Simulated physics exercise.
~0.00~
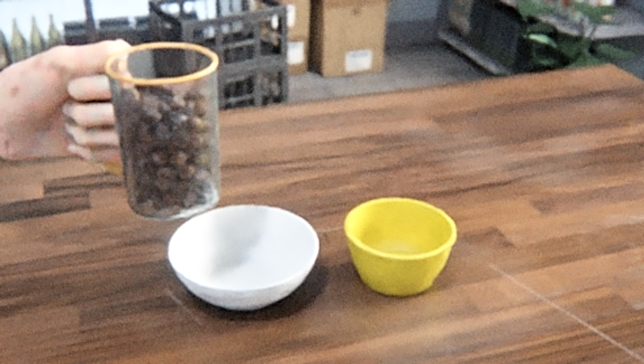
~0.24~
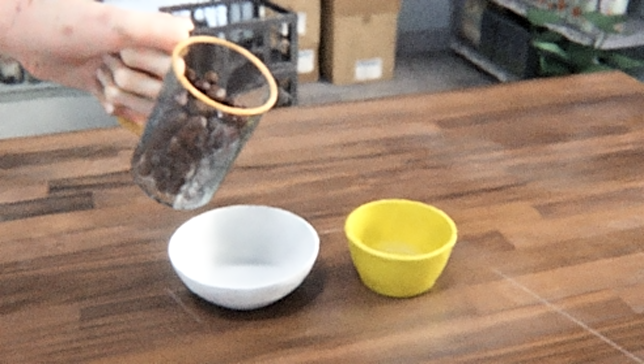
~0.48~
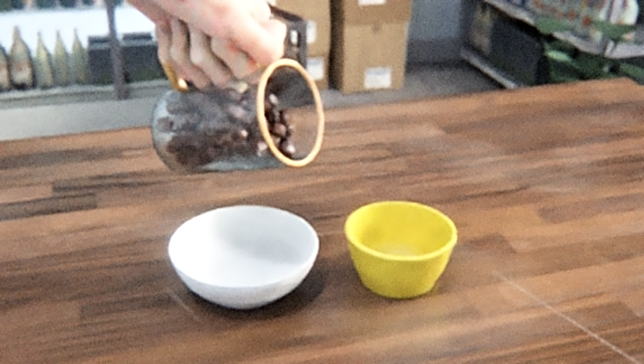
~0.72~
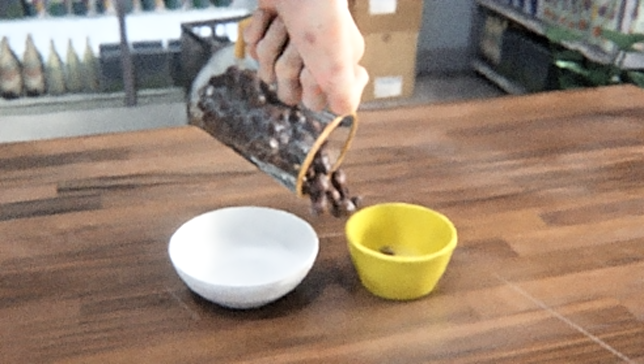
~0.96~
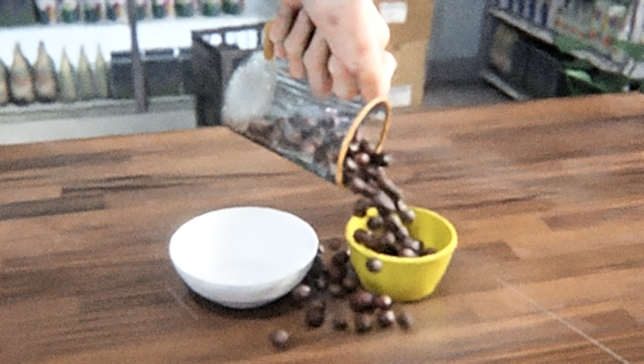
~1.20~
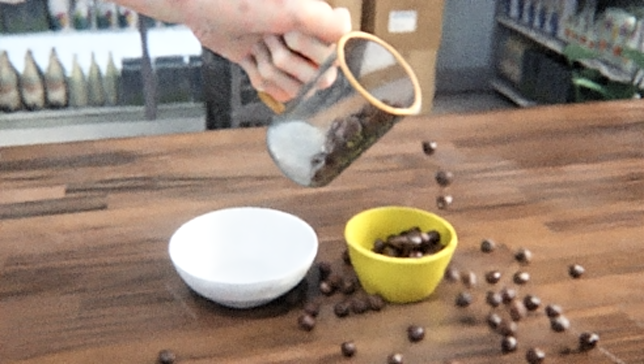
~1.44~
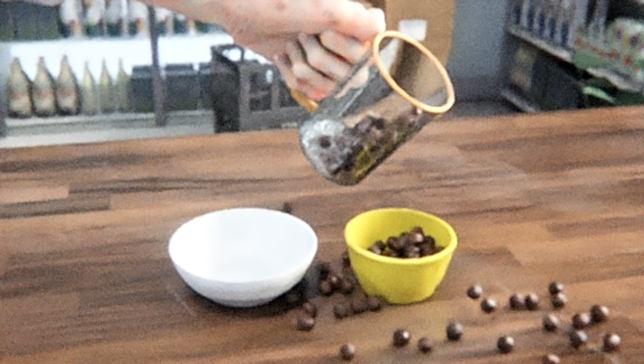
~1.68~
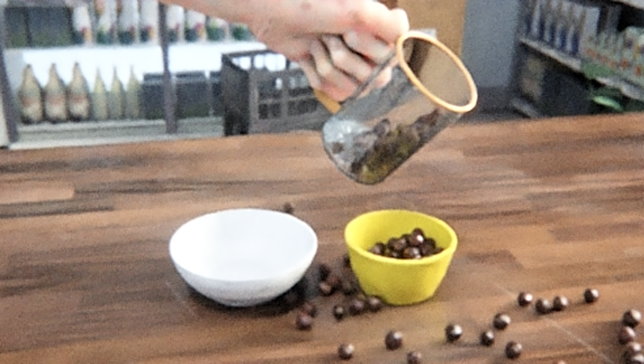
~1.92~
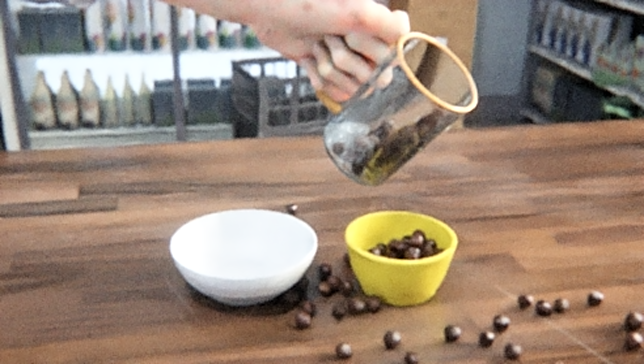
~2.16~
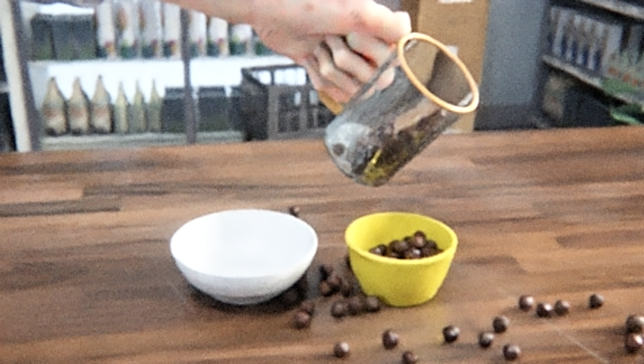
At the start, a hand holds a clear cup with an orange rim, full of dark chocolate balls, above a wooden table with a white bowl and a yellow bowl. The hand moves the cup to the right and tips it onto its side. Balls tumble toward the yellow bowl, some dropping in and others landing between the two bowls. As the cup keeps moving right, it is turned partly back up, and more balls scatter rightward across the table. Finally the cup hovers tilted with some balls inside, while others rest in the yellow bowl and on the table, and the white bowl stays empty.
